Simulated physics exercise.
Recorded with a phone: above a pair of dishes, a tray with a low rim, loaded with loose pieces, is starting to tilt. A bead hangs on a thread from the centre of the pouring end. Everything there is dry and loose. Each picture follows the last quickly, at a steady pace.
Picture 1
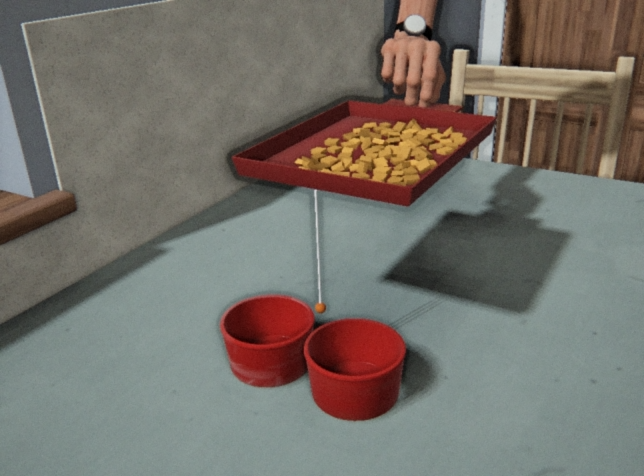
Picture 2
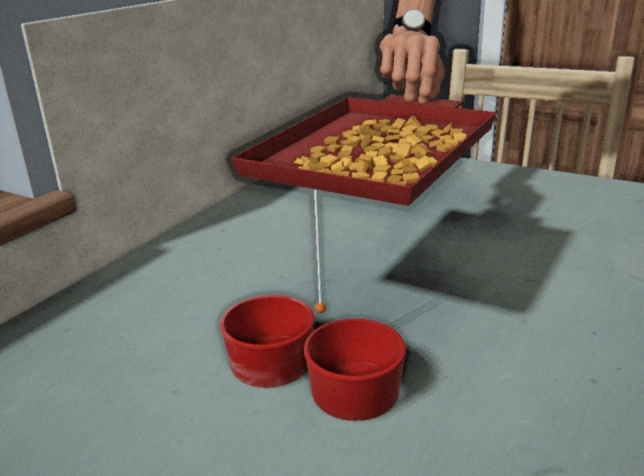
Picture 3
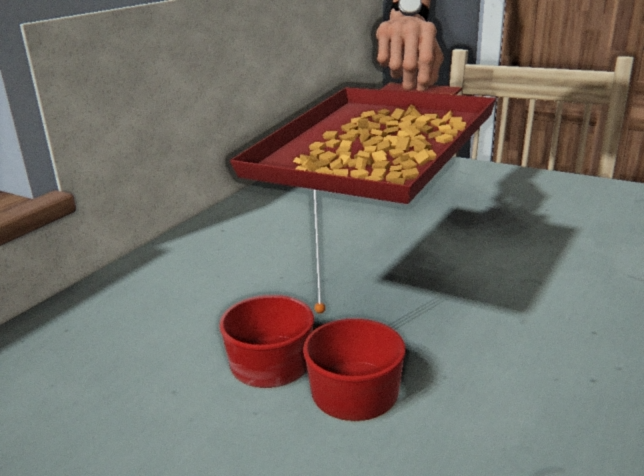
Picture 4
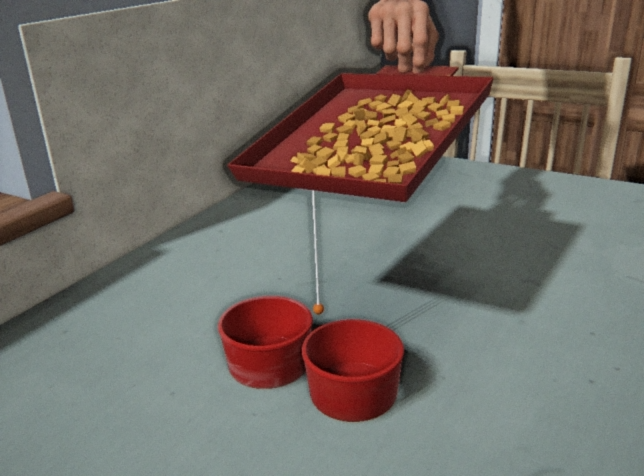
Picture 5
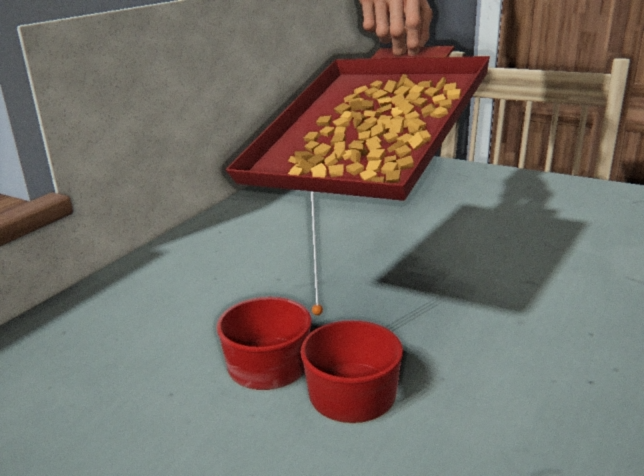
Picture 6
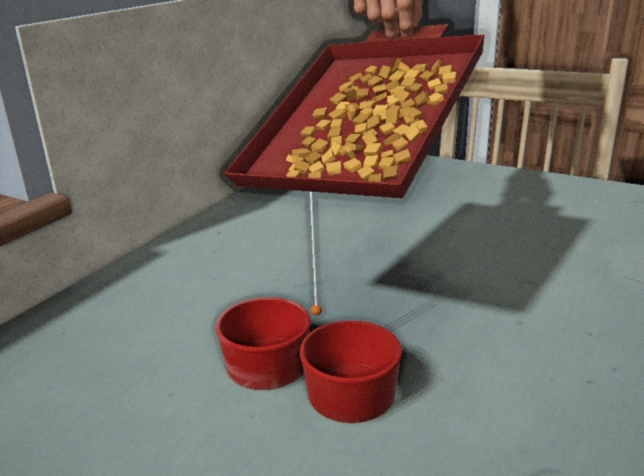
A hand raises the back of a red tray of yellow pieces above two red dishes.
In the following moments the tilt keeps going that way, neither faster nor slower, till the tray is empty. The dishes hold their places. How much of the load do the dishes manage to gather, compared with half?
They gather more than half of it.
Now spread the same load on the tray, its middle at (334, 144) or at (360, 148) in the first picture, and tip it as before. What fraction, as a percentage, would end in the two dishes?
Around 70 percent the first time and around 70 percent the second time.
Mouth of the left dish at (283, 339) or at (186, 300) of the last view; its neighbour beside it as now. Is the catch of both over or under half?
So that's a lesser portion the first time round, a greater portion the second.
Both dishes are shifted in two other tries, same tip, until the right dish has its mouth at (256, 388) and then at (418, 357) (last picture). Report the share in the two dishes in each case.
0 per cent the first time, 10 per cent the second time.
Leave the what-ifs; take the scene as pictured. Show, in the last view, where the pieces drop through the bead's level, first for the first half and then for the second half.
(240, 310), then (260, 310).
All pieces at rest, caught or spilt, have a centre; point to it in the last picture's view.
Close to (256, 360) in the last view.
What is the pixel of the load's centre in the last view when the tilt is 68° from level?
I'd mark it close to (295, 151).
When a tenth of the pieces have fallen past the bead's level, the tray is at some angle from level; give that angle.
Angle: Approx. 90 degrees.
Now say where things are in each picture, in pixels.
Corners of the pouring end at (238, 156) and (409, 186), level; middle of the load at (393, 152), cereal squares; left dish at (242, 361); right dish at (331, 392); bead on its thread at (321, 308), in the first frame.
Corners of the pouring end at (237, 157) and (408, 185), level; middle of the load at (392, 150), in the second frame.
Corners of the pouring end at (236, 159) and (407, 184), tipped barely, lowest at the left corner; middle of the load at (391, 143), in the third frame.
Corners of the pouring end at (233, 163) and (404, 183), tipped a little, lowest at the left corner; middle of the load at (388, 134), in the fourth frame.
Corners of the pouring end at (231, 168) and (401, 182), tipped clearly, lowest at the left corner; middle of the load at (385, 125), in the fifth frame.
Corners of the pouring end at (230, 171) and (397, 181), tipped clearly, lowest at the left corner; middle of the load at (362, 120); left dish at (238, 363); right dish at (328, 395), in the sixth frame.
Soon after the last picture, tray tipped steeply; all on the tray.
A little later, tray tipped past a quarter turn; about a quarter on the tray; about a quarter in the left dish; a small part outside both; about a third in the air.
Later still, tray tipped past a quarter turn; a stray few in the right dish; about two thirds in the left dish; about a third outside both.
At rest, tray tipped past a quarter turn; a stray few in the right dish; about two thirds in the left dish; about a third outside both.
